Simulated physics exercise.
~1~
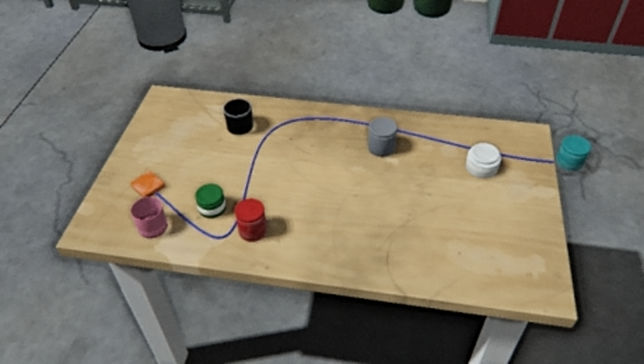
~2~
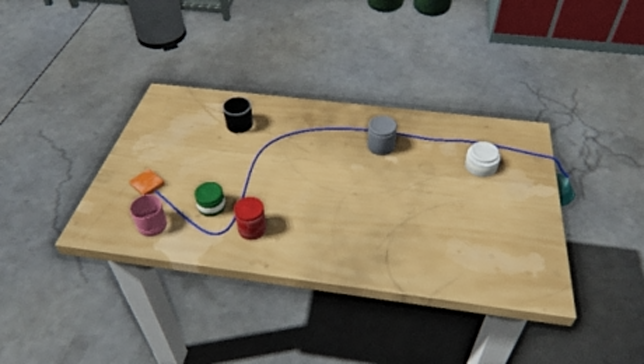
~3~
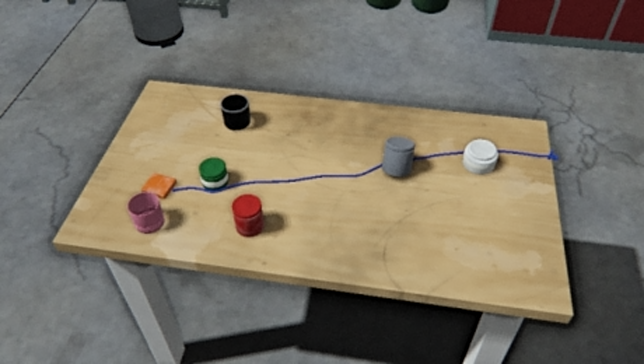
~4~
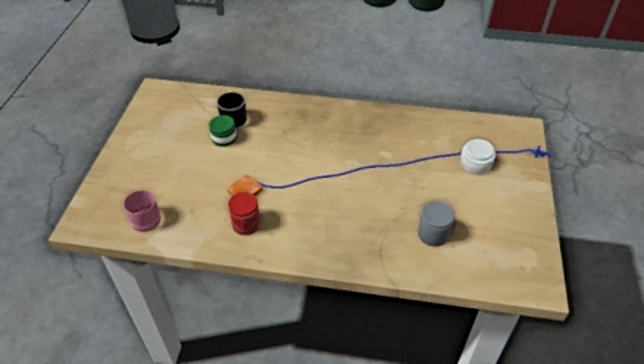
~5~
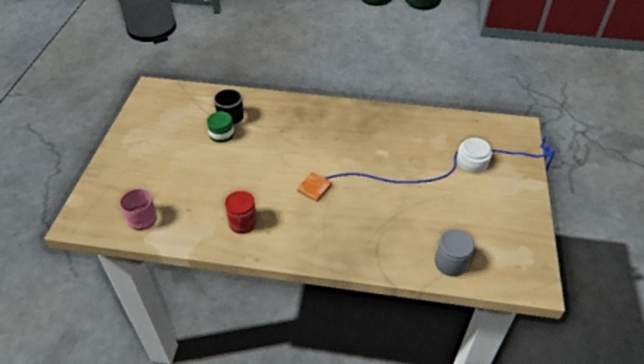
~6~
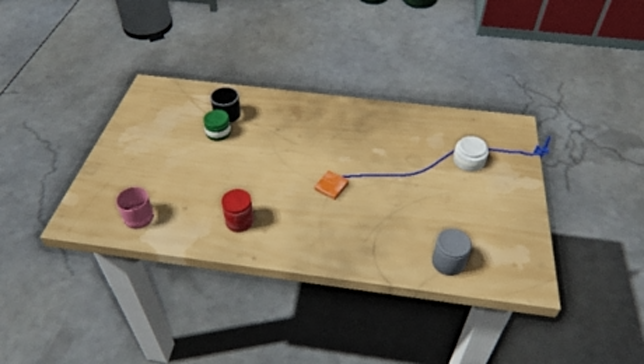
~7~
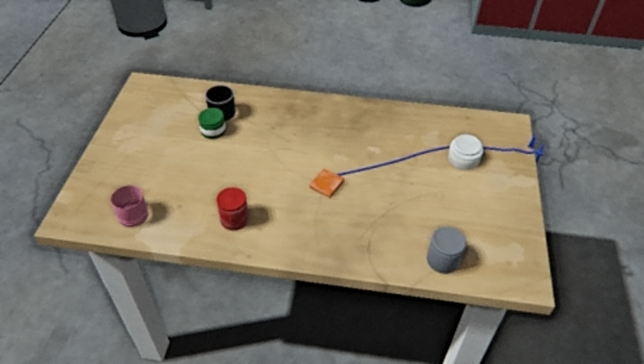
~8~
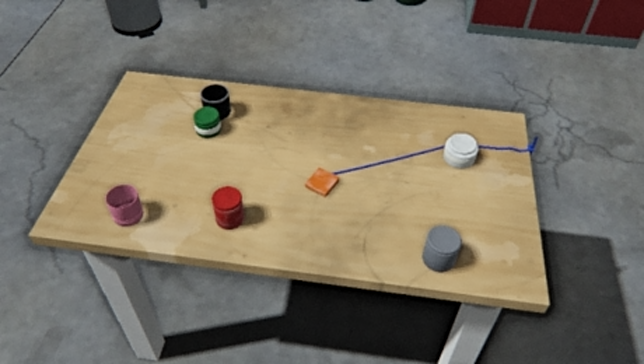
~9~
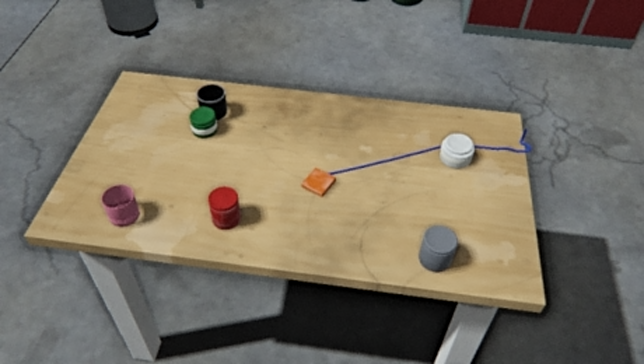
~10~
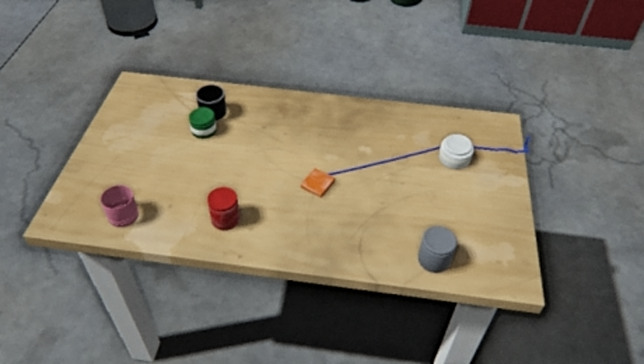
On a wooden workbench, a teal object drops off the right edge, pulling a blue cable that drags an orange piece rightward and sweeps the green canister back beside the black mug and the grey tub toward the front, before everything settles with the orange piece still on top.
